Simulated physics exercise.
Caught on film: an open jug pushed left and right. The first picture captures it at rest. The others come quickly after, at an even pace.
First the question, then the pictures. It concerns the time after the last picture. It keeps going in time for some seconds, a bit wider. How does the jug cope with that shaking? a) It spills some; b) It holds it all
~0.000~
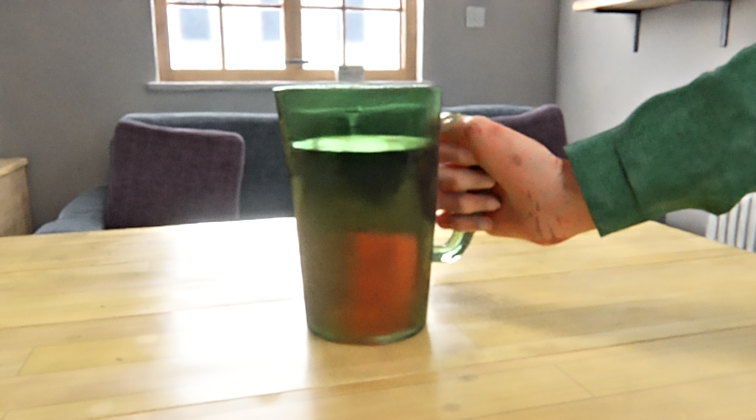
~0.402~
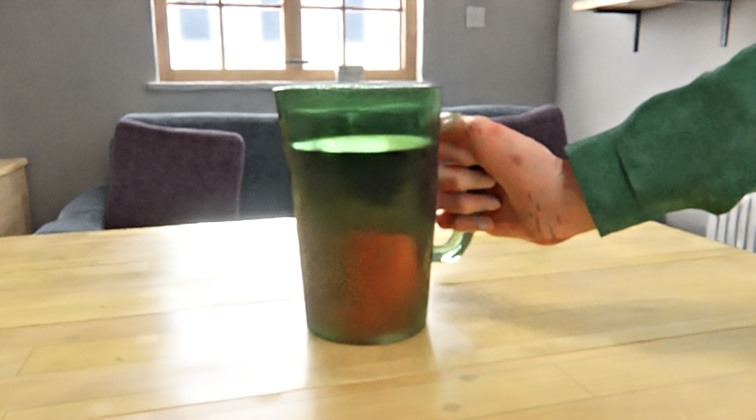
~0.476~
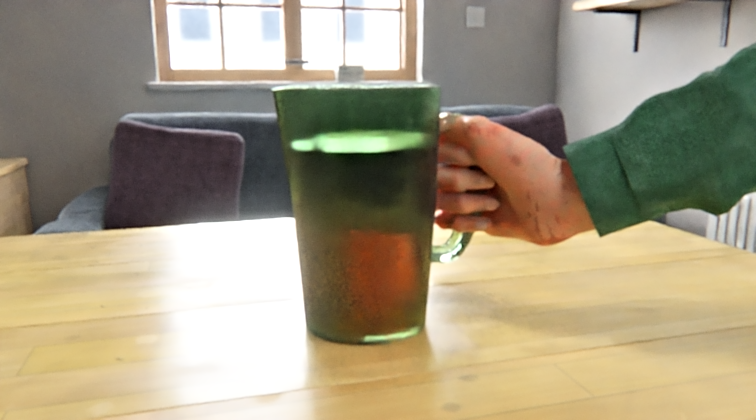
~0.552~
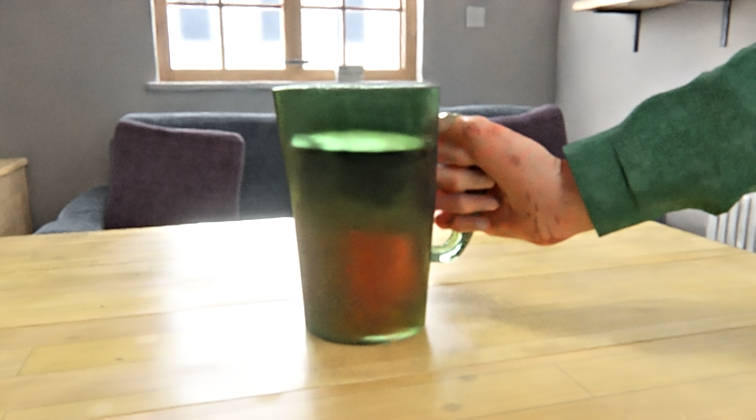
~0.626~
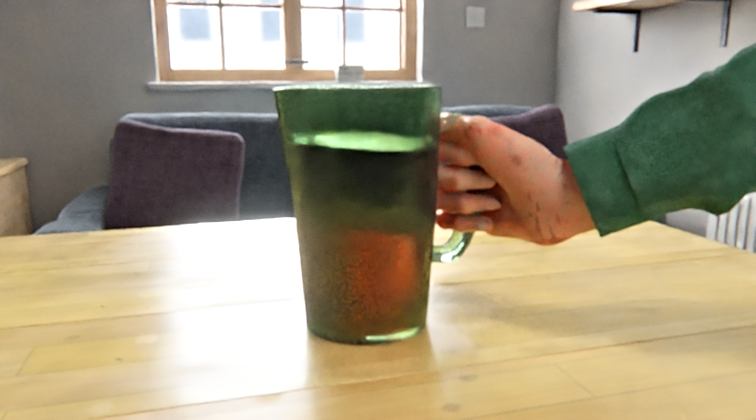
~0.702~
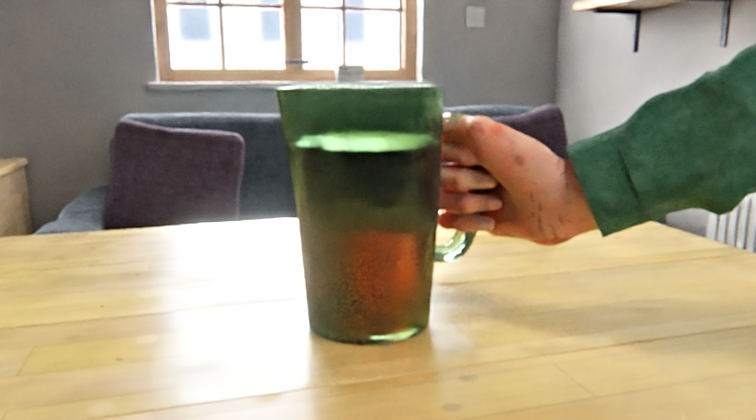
The answer is b.
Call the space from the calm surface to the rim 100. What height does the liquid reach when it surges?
I'd say around 40 in a hundred.
After 1.0 s, the highest wave so far climbs under half way to the rim.
After 5.1 s, the highest wave so far climbs under half way to the rim; nothing has left it.
